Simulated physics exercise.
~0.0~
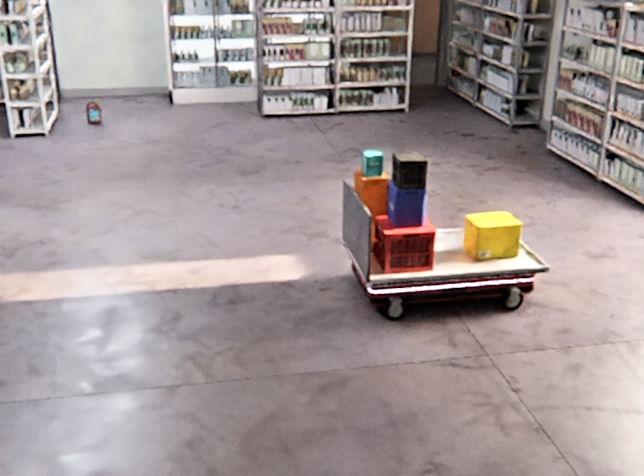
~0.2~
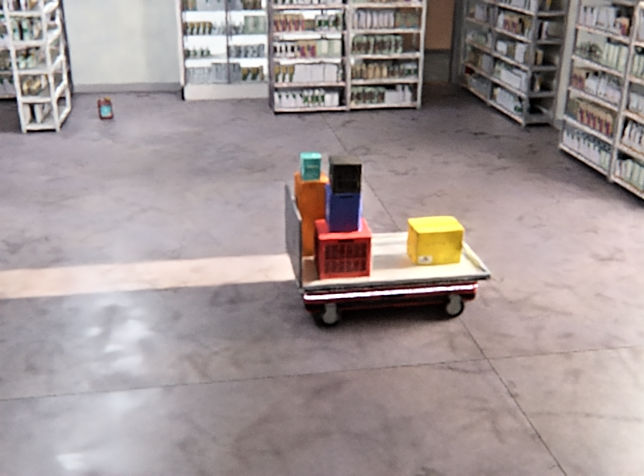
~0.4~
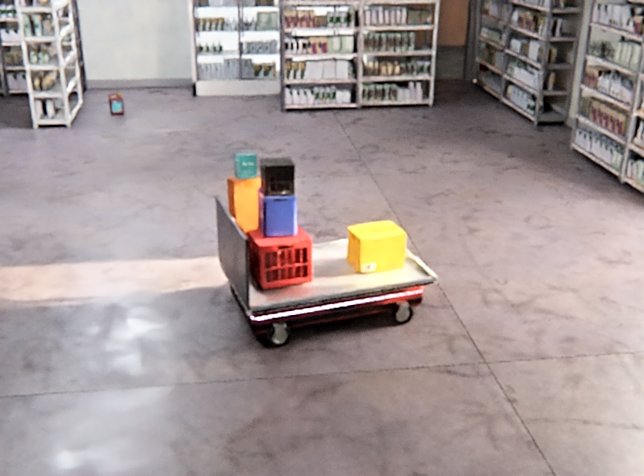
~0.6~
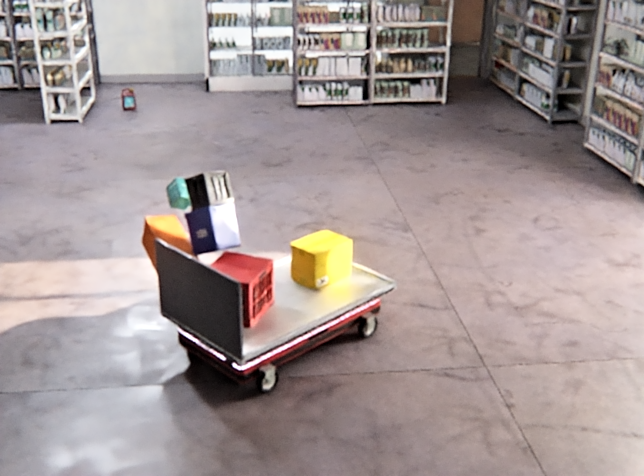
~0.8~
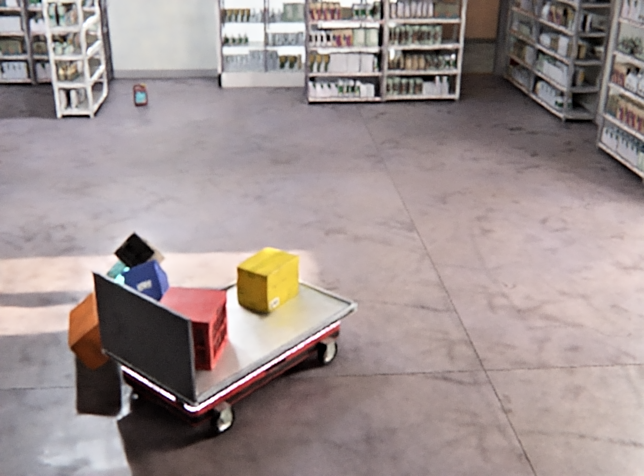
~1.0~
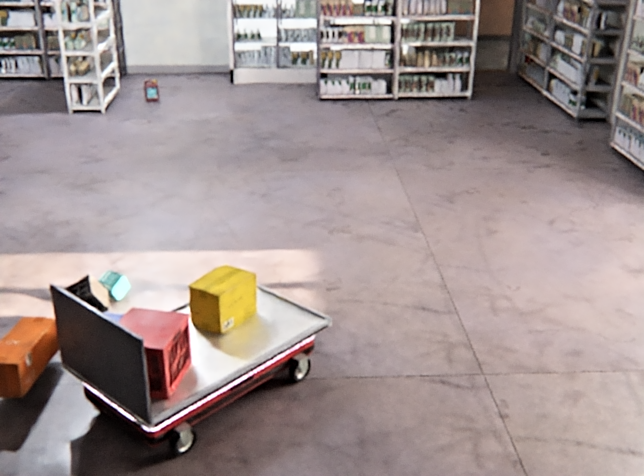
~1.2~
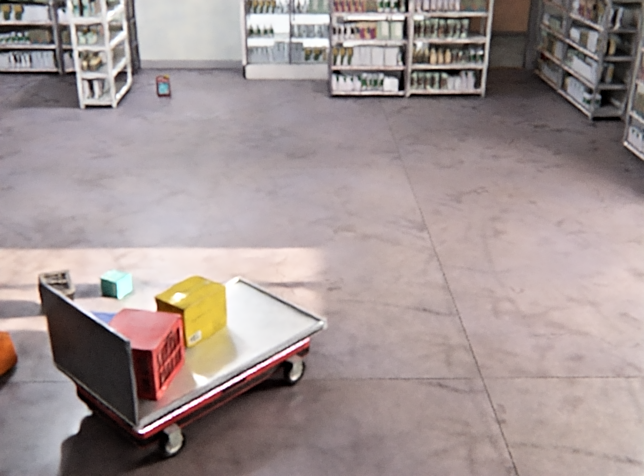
In a room lined with stocked shelves, a flat cart carrying colourful boxes and crates rolls left and swings toward the viewer, its stacked orange, turquoise, blue and black pieces toppling off behind the upright board, before it stops with the red crate and yellow box still aboard.
